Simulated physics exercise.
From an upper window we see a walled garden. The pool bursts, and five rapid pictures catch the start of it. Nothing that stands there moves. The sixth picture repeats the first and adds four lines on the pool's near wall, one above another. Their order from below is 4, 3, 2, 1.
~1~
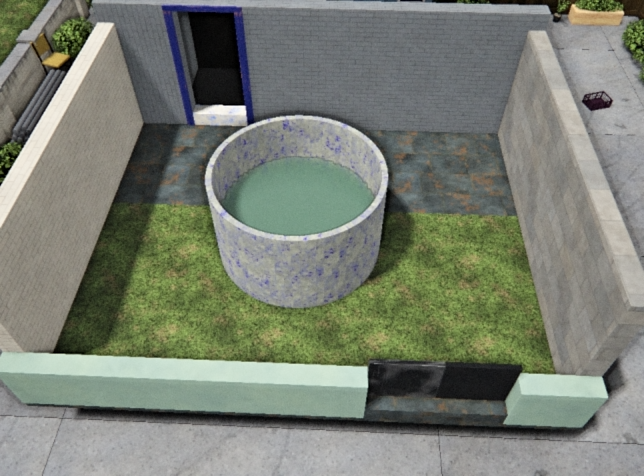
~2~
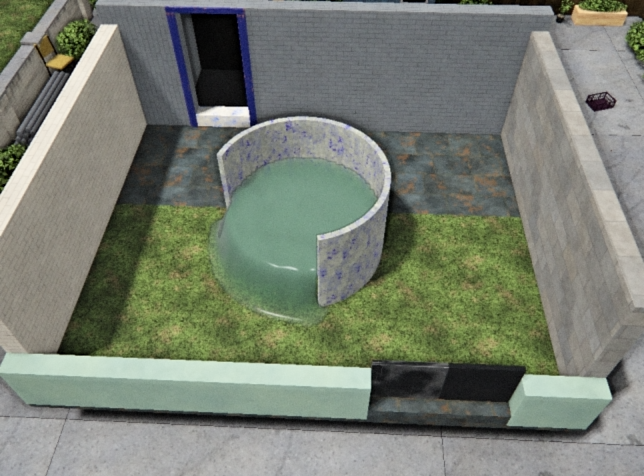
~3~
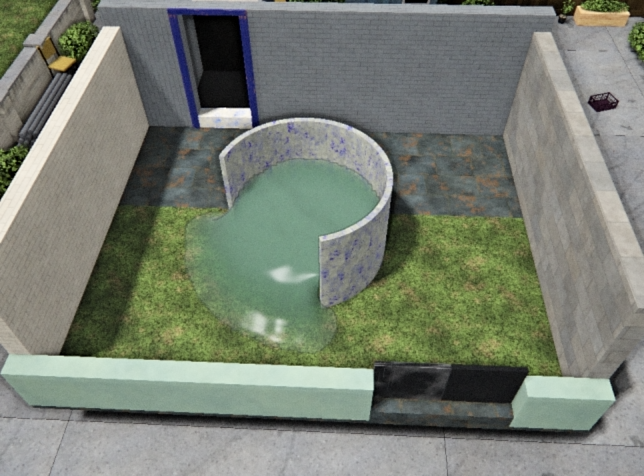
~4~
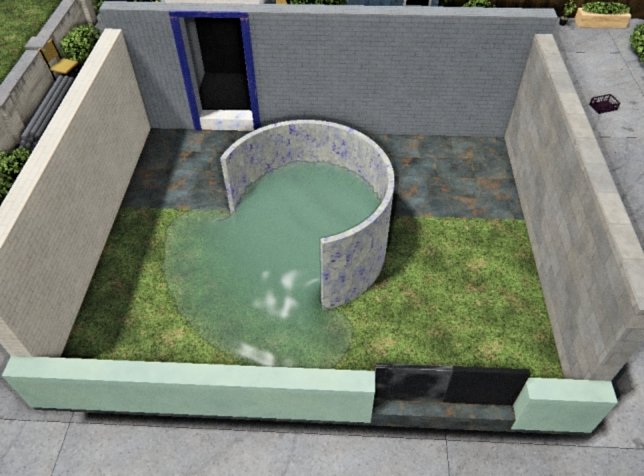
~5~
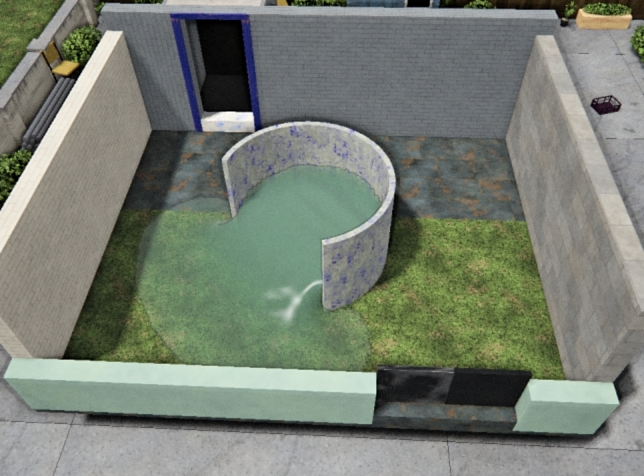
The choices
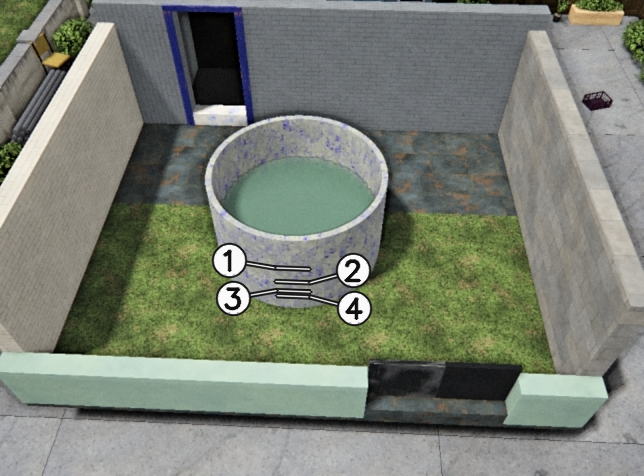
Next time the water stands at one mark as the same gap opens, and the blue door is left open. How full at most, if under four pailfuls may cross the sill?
Choose 1.
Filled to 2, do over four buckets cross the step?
No.
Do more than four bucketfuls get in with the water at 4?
No, that is safe.
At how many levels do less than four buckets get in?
All of them.
On the marked copy, 1 at (291, 268); 2 at (292, 282); 3 at (293, 291); 4 at (293, 296); from the bottom up 4, 3, 2, 1.
For line 1, a bucket or two gets in.
For line 2, nothing gets over.
For line 3, nothing gets over.
For line 4, nothing gets over.
